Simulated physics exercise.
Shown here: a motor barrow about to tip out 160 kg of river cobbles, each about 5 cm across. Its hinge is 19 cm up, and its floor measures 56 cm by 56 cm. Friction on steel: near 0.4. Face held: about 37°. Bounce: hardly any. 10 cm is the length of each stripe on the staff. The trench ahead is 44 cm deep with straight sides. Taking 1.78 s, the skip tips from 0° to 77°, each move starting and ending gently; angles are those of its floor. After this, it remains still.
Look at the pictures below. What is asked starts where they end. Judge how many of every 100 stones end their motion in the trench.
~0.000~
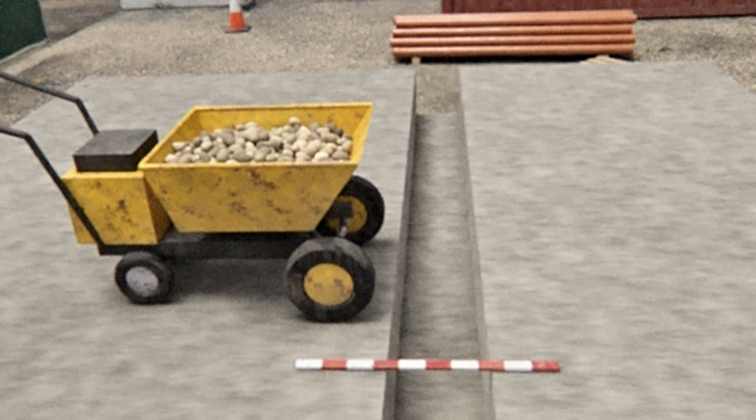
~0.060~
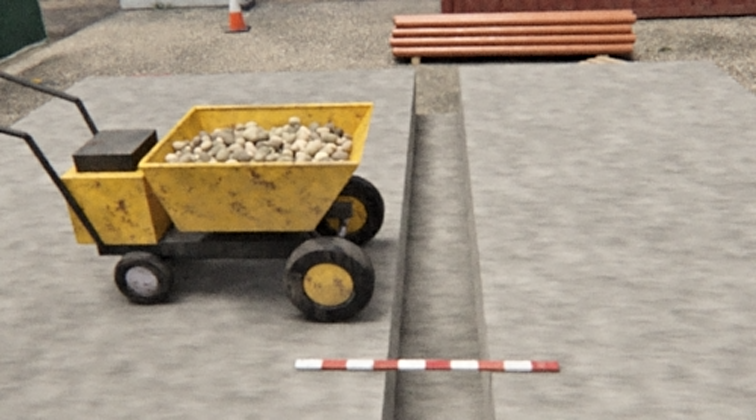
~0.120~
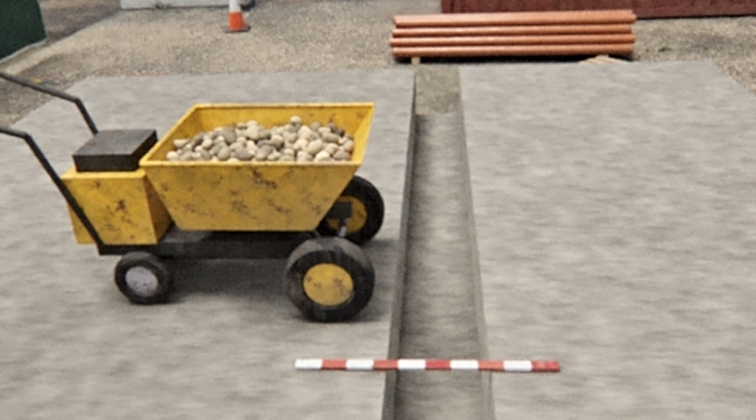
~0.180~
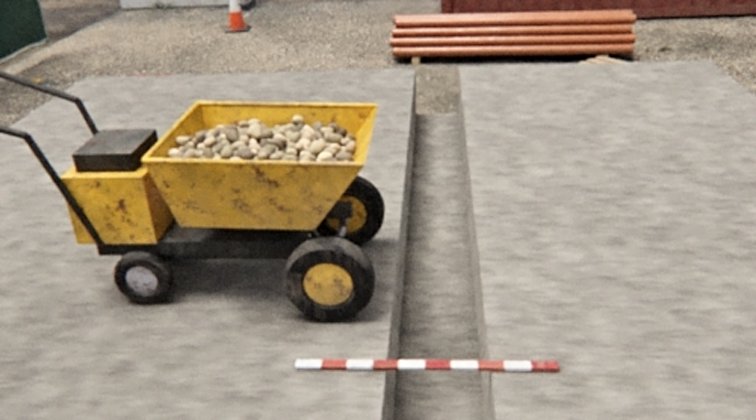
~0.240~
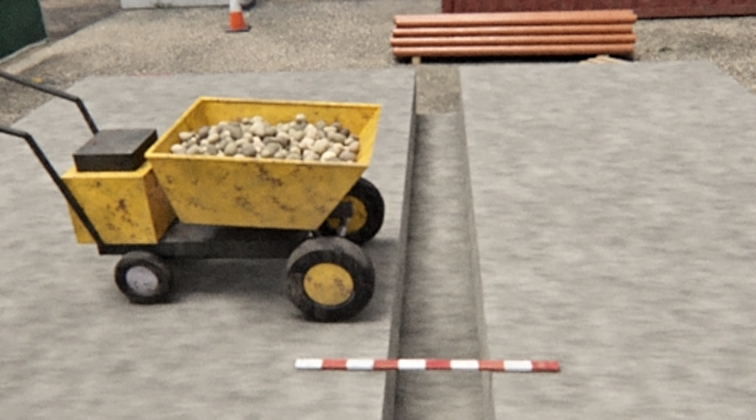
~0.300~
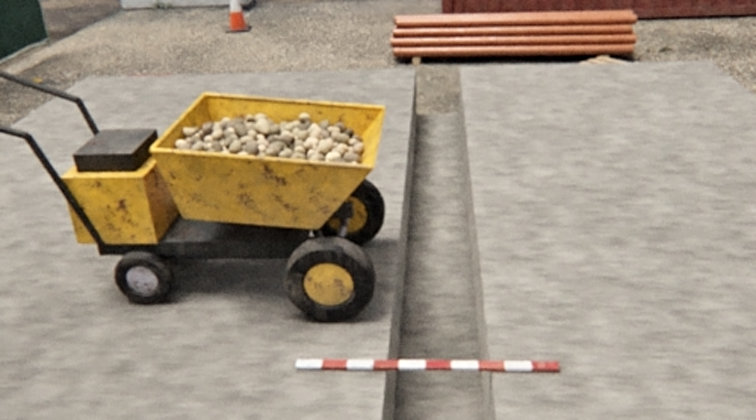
I would put it near 41 out of 100.
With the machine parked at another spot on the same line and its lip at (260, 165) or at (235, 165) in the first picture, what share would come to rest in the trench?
Roughly 100 per cent, then 85 per cent.
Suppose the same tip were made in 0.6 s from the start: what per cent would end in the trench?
20 per cent.
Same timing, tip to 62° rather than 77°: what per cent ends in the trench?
Then about 35 per cent.
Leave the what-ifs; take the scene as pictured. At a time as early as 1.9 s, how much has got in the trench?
By that point it's something like 10 in a hundred.
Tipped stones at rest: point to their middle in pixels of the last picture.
I'd point somewhere around (505, 274).
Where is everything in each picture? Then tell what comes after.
In the first picture, the skip is at 0°, its lip at (358, 164); the top of the load is at (270, 139).
In the second picture, lip at (358, 164), floor tilted 0°, highest stones at (270, 139); the stones move at 0.1 m/s on average.
In the third picture, the skip is at 1°, its lip at (360, 164); the top of the load is at (257, 137); the stones move at 0.1 m/s on average.
In the fourth picture, lip at (363, 165), floor tilted 2°, highest stones at (253, 135); the stones move at 0.2 m/s on average.
In the fifth picture, lip at (367, 166), floor tilted 4°, highest stones at (242, 133); the stones move at 0.3 m/s on average.
In the sixth picture, the skip is at 6°, its lip at (372, 168); the top of the load is at (235, 129); the stones move at 0.3 m/s on average.
After 1.3 s the floor is at 65°; 98 % in the skip, 2 % in the trench, 1 % past the trench; the foremost stones are at (491, 246).
After 1.9 s the floor is at 77°; 44 % in the skip, 8 % in the trench, 48 % past the trench; the foremost stones are at (651, 287).
After 2.2 s the floor is at 77°; 18 % in the skip, 19 % in the trench, 63 % past the trench; the foremost stones are at (710, 275).
After 4.2 s the floor is at 77°; 0 % in the skip, 41 % in the trench, 59 % past the trench; the foremost stones are at (746, 286).
